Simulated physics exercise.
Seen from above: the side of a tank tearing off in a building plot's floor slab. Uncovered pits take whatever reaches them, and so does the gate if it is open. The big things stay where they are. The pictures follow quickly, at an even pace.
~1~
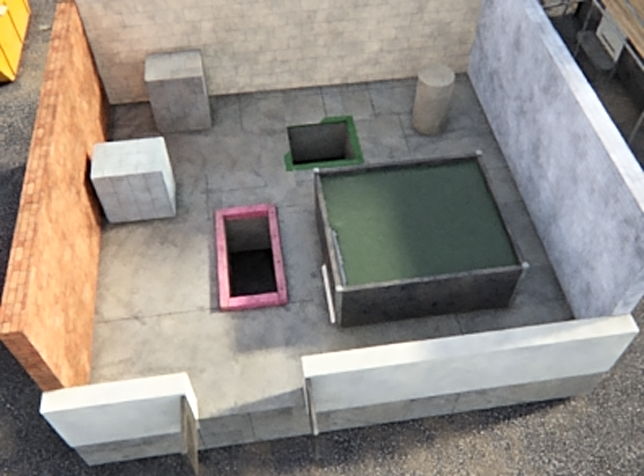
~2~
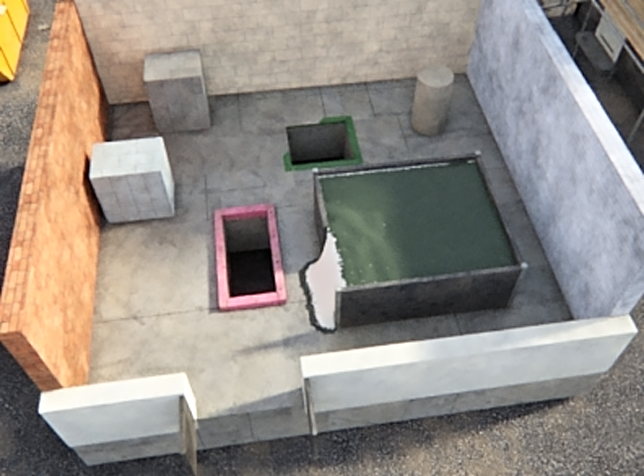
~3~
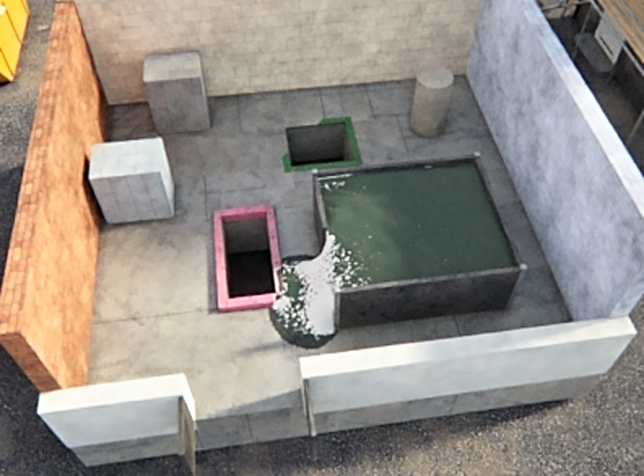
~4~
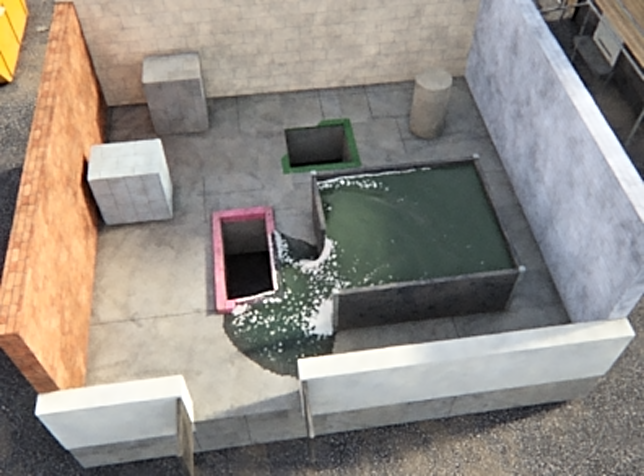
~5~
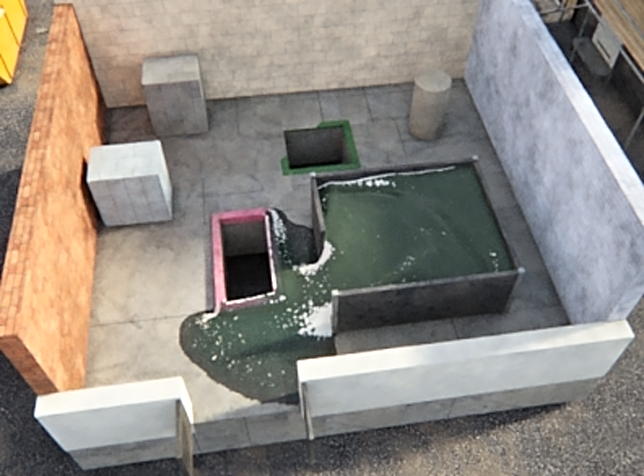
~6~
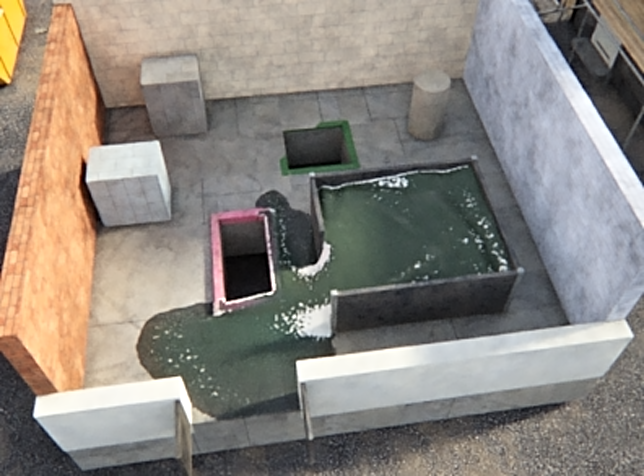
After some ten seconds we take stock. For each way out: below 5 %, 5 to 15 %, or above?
One by one: The gate takes over 15 %; the pink pit takes over 15 %; the green pit takes between 5 and 15 %.
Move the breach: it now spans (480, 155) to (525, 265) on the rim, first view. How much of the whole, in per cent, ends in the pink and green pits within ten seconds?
In per cent: Pink 2, green 20.
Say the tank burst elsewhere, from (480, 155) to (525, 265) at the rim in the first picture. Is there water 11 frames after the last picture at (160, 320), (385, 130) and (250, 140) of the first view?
As listed: Not flooded, under water, free of water.
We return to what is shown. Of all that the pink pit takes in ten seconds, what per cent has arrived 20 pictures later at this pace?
Close to 70 %.
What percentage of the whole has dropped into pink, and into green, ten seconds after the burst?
In turn 22 and 8 per cent.
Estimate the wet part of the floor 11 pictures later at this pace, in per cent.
I make it 25 per cent.
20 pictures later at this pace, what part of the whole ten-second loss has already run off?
Some 50 per cent.
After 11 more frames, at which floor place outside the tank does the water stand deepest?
At about (81, 419).
A moment on, water covers 25 % of the floor; the gate 2 %, the pink pit 6 %, the green pit 0 %.
Next, water covers 25 % of the floor; the gate 6 %, the pink pit 11 %, the green pit 1 %.
Then, water covers 40 % of the floor; the gate 10 %, the pink pit 16 %, the green pit 1 %.
Later, water covers 55 % of the floor; the gate 17 %, the pink pit 21 %, the green pit 4 %.
In the end, water covers 70 % of the floor; the gate 25 %, the pink pit 23 %, the green pit 8 %.
